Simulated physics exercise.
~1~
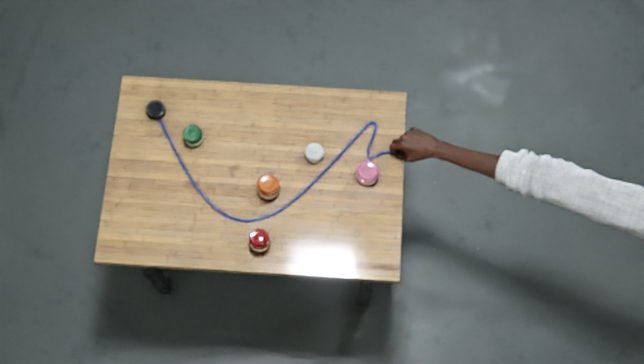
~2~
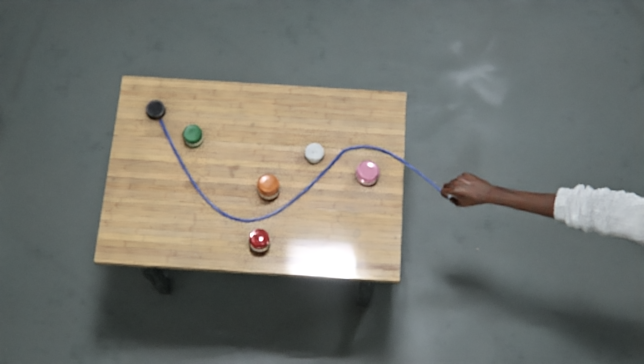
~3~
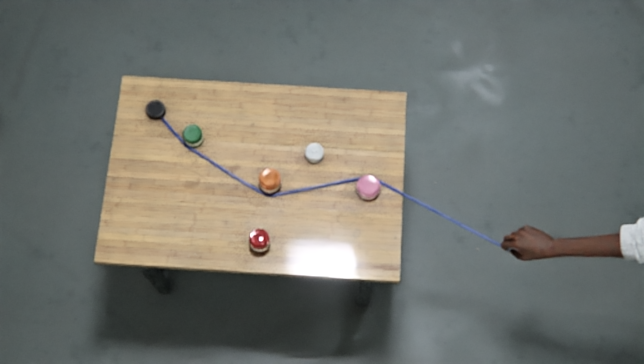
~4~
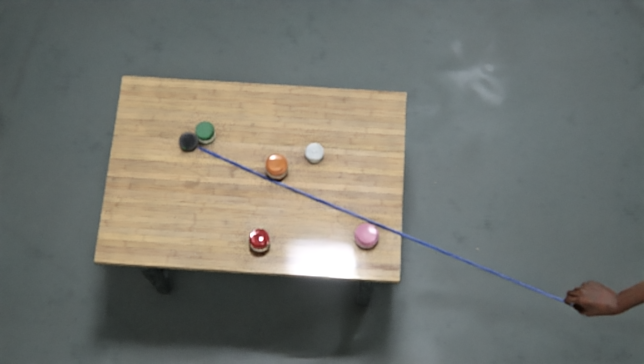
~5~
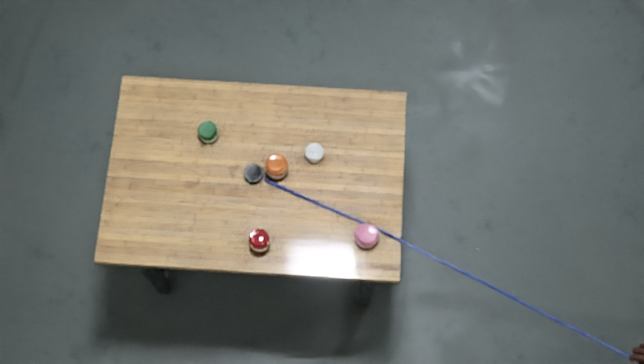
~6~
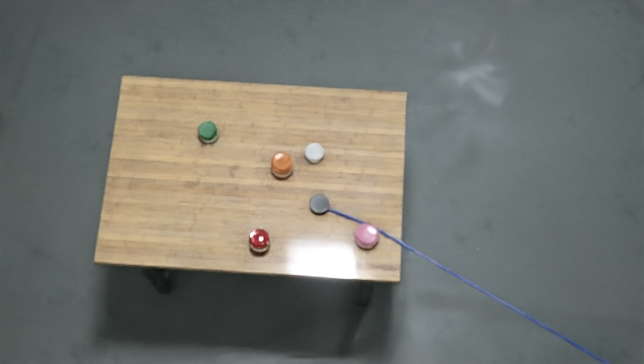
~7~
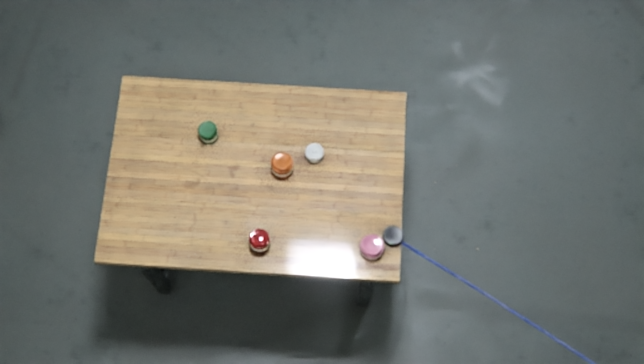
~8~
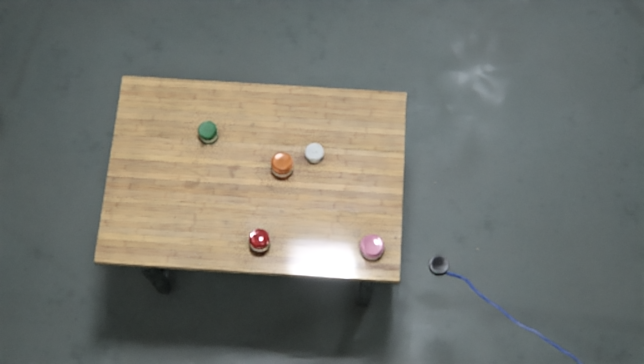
A long blue cord lies in a loose curve across a wooden table seen from above, tied to a round black object near the upper left corner. Green, orange, pale grey, pink and red containers stand around it, and a hand in a white sleeve holds the cord's right end. The hand pulls right and downward, and the tightening cord nudges the orange container slightly up and pushes the pink one well down. The black object then slides diagonally past the green and orange containers, shifting both slightly. It bumps the pink one near the right edge, leaves the table and ends up beyond it, while the red and pale grey ones stay put.
